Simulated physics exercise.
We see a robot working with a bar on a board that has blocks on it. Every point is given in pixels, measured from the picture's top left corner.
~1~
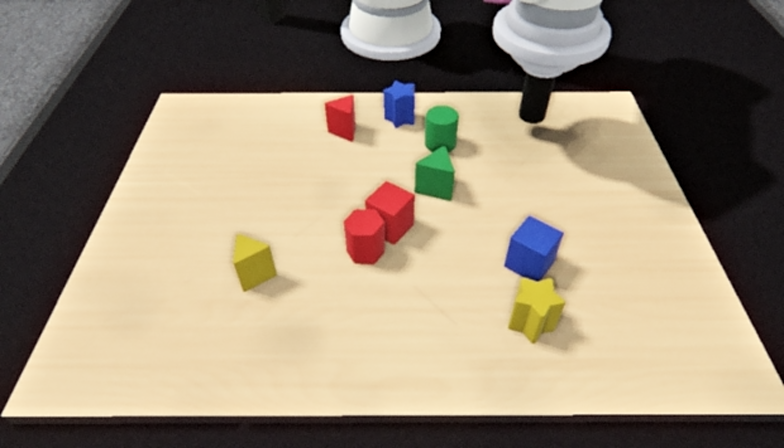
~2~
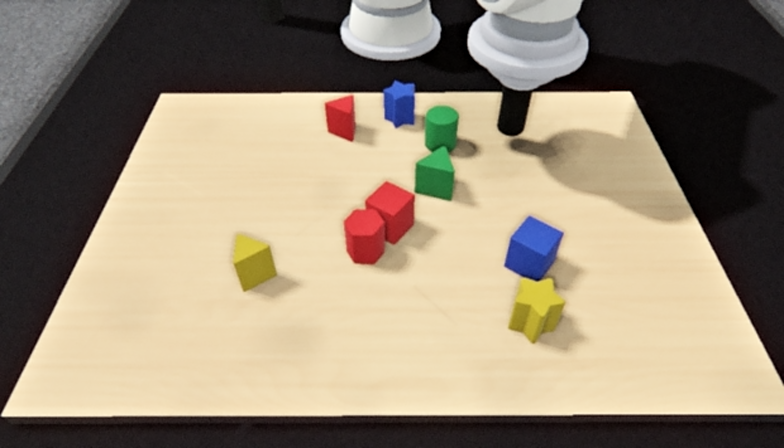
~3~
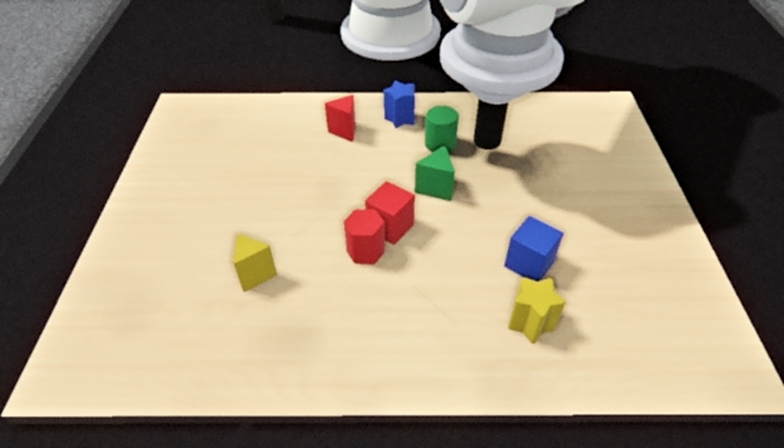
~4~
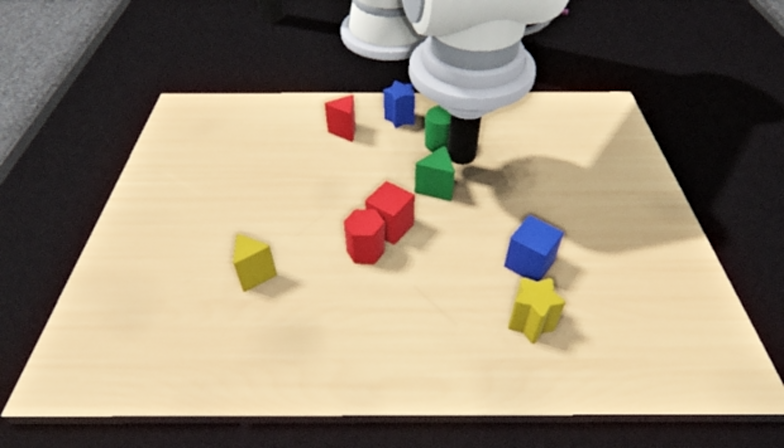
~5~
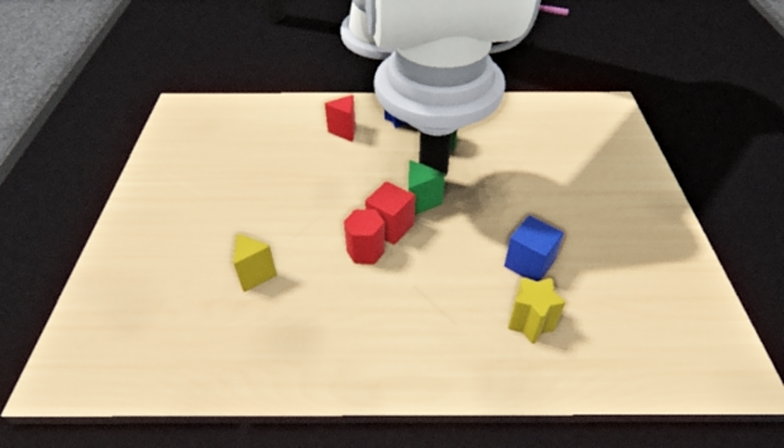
A white robot arm holding a short black bar reaches over a pale wooden board on a black surface, seen from a raised, fixed view. Red, green, blue and yellow blocks lie scattered, with a blue cube and yellow star at right and a yellow triangular block at left. The bar slides left and nearer, then nudges the green triangular block slightly toward the red cube.
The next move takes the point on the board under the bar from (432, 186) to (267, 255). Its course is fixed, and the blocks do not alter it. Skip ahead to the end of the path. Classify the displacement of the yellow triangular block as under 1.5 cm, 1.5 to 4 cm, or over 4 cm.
It slides not even 1.5 cm.
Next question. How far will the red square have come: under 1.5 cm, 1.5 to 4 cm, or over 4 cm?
The best fit is 1.5 to 4 cm.
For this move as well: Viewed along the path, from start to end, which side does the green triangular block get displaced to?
Slides left.
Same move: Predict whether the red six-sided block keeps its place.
The red six-sided block changes place.
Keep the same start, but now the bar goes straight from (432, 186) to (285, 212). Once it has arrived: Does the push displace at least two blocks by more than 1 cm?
Short answer: No.
On the path given first. One third of the way, bar at (381, 194); red six-sided block at (352, 233); red square at (380, 211); green triangular block at (402, 194), turned 50° anticlockwise.
Two thirds of the way, bar at (323, 218); red six-sided block at (351, 234); red square at (379, 212); green triangular block at (402, 194), turned 60° anticlockwise.
At the end, bar at (264, 241); yellow triangular block not moved; red six-sided block at (351, 234); red square at (379, 212); green triangular block at (402, 194), turned 60° anticlockwise.
